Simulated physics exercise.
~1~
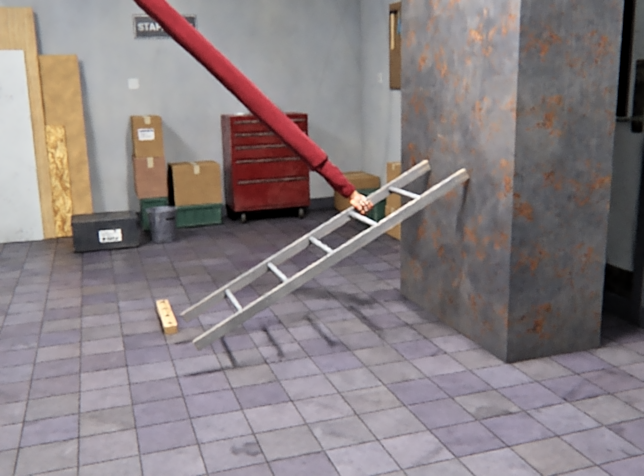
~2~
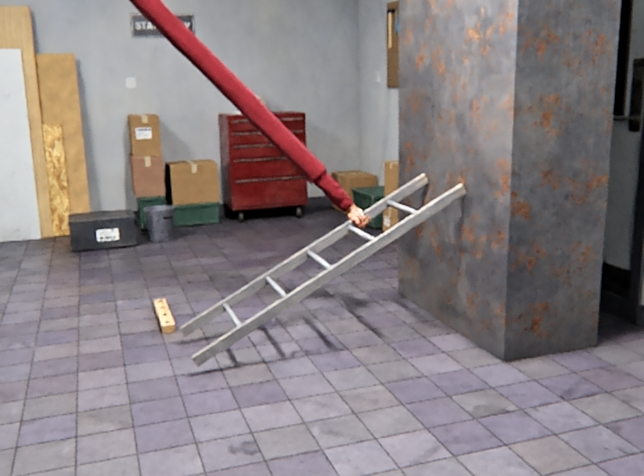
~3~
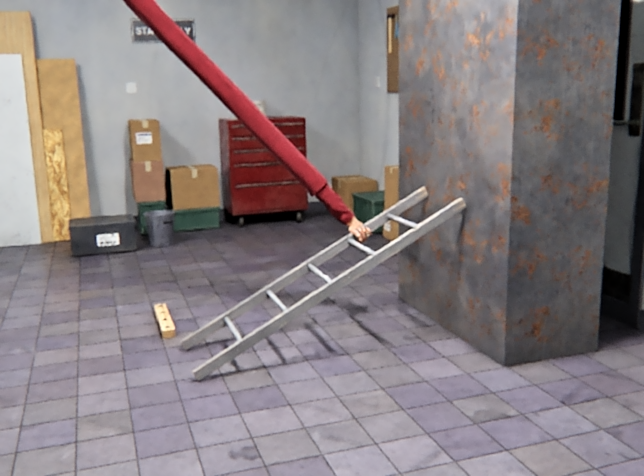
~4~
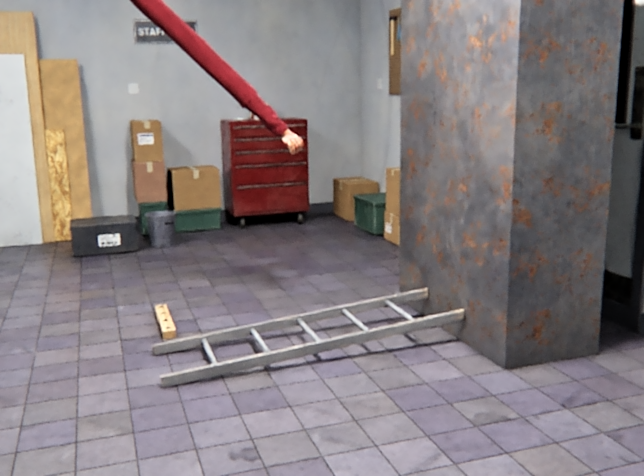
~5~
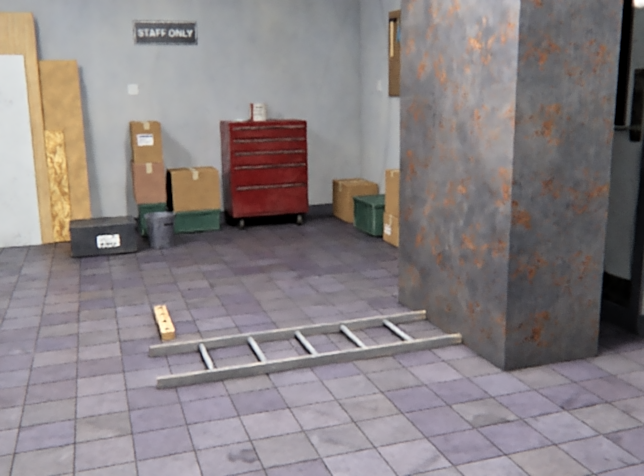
The clip opens on a grey ladder leaning at a low slant against a tall, rust-mottled grey structure, while a hand on a long red-sleeved arm reaches from the upper left to hold it. A short wooden batten lies on the tiled floor near the ladder's feet. With the hand still on it, the ladder slips down slightly. The hand then lets go and draws back as the feet slide out to the left and the top drops down the structure's side. Finally, the ladder lies flat on the tiles, the batten still in place and the arm gone.
